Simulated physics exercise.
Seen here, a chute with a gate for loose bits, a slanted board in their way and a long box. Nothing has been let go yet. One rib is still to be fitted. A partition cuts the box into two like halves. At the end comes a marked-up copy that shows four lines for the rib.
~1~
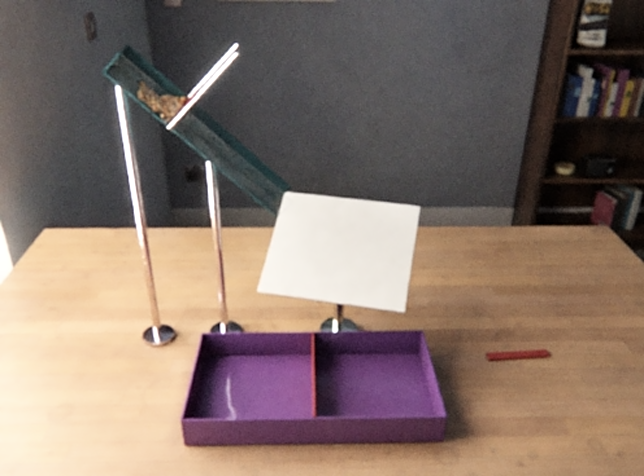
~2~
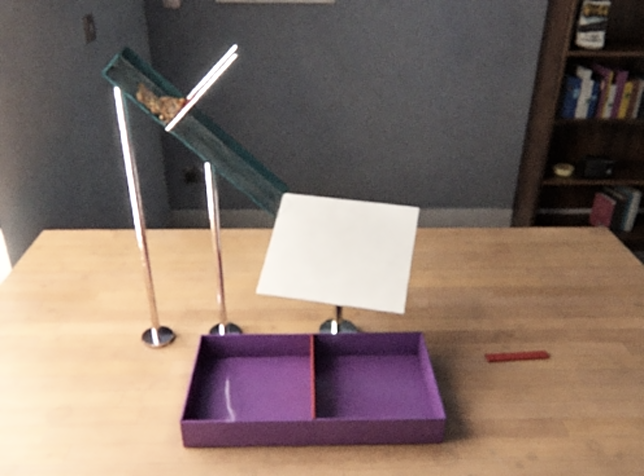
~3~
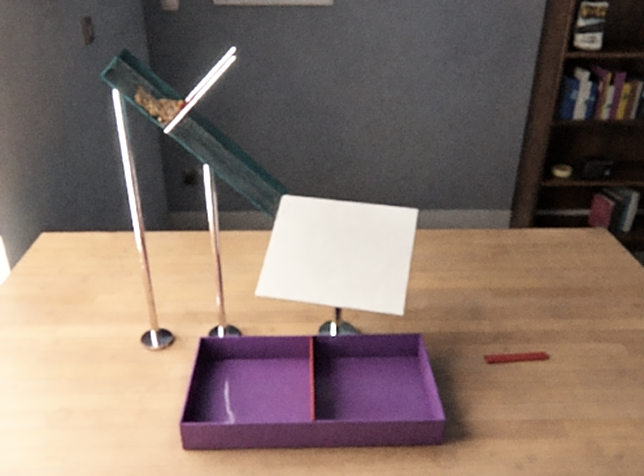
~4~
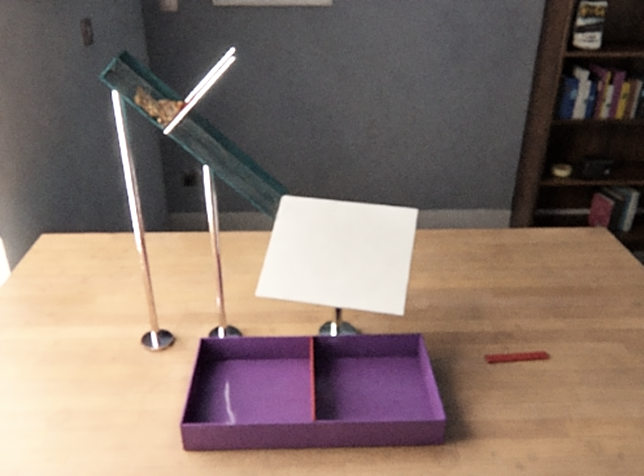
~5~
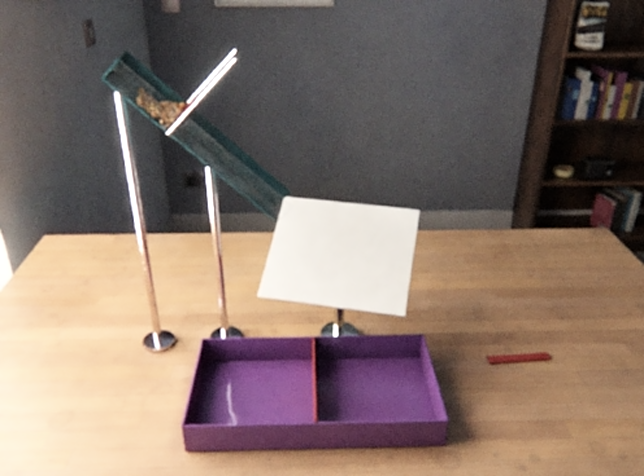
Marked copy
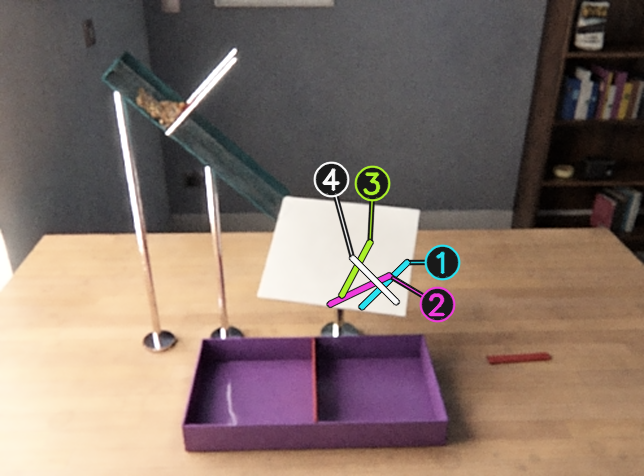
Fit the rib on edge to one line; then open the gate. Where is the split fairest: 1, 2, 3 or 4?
Line 3.
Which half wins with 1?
The right half.
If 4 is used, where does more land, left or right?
The right half.
On the marked copy, line 1 from (407, 262) to (361, 306); line 2 from (389, 275) to (330, 304); line 3 from (369, 242) to (341, 295); line 4 from (352, 258) to (396, 301).
With 1, of what is caught, about a quarter in the left half, most in the right.
With 2, of what is caught, most in the left half, about a quarter in the right.
With 3, of what is caught, about half in the left half, about half in the right.
With 4, of what is caught, about a quarter in the left half, most in the right.
